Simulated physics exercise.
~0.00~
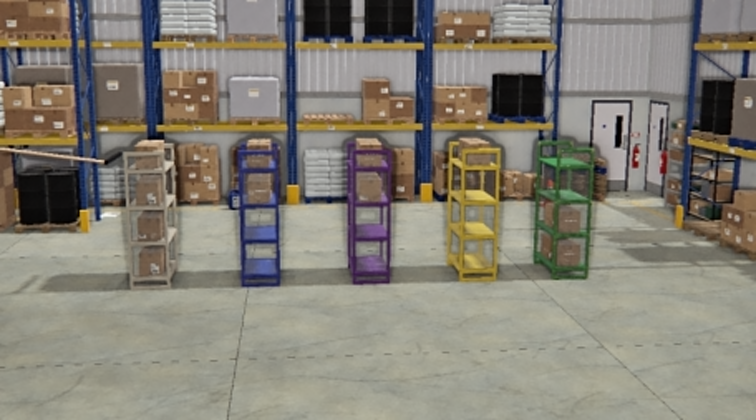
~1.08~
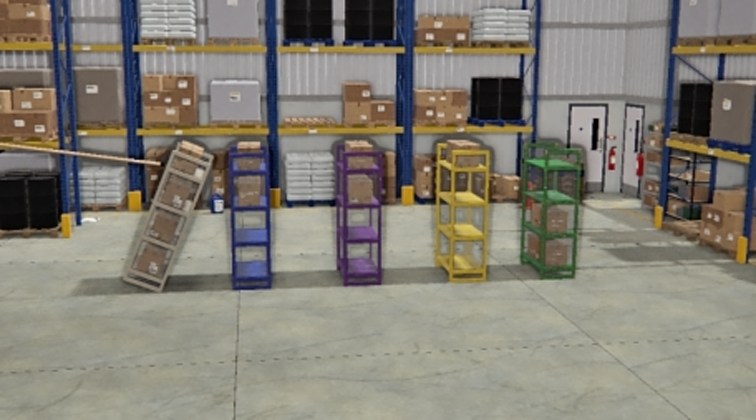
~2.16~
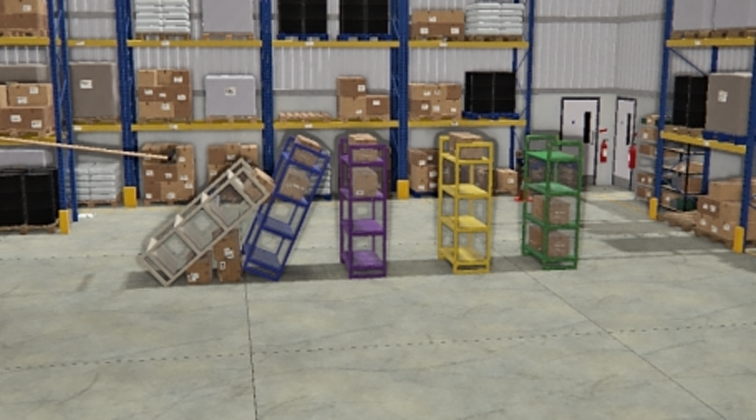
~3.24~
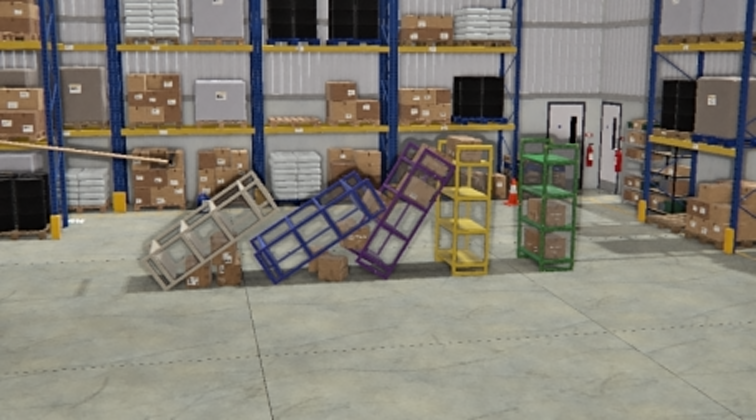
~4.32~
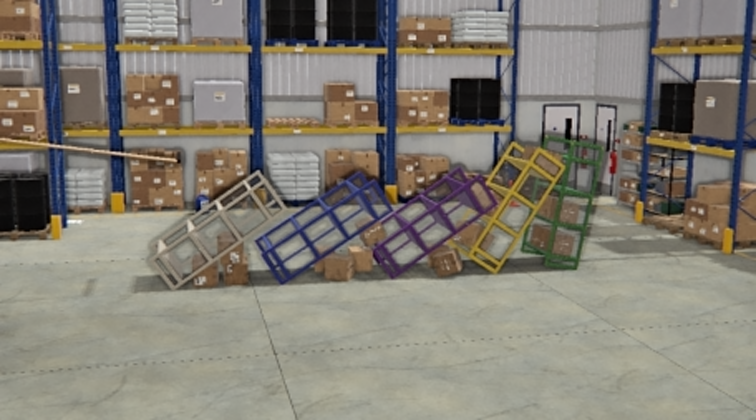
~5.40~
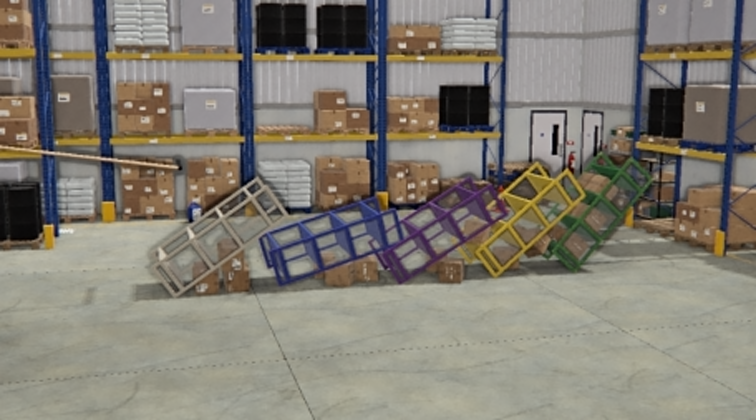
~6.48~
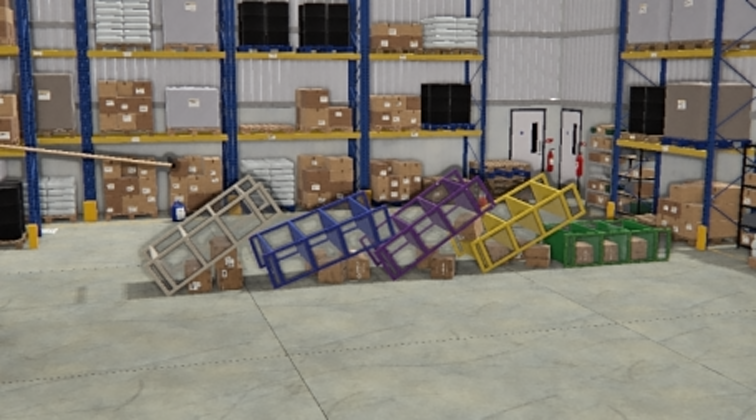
In the video, a pole tips the leftmost of five carton-loaded racks in a warehouse, and the blue, purple, yellow and green racks topple rightward in turn, spilling cartons. The green one ends flat on the floor while the others rest tilted in a leaning row.
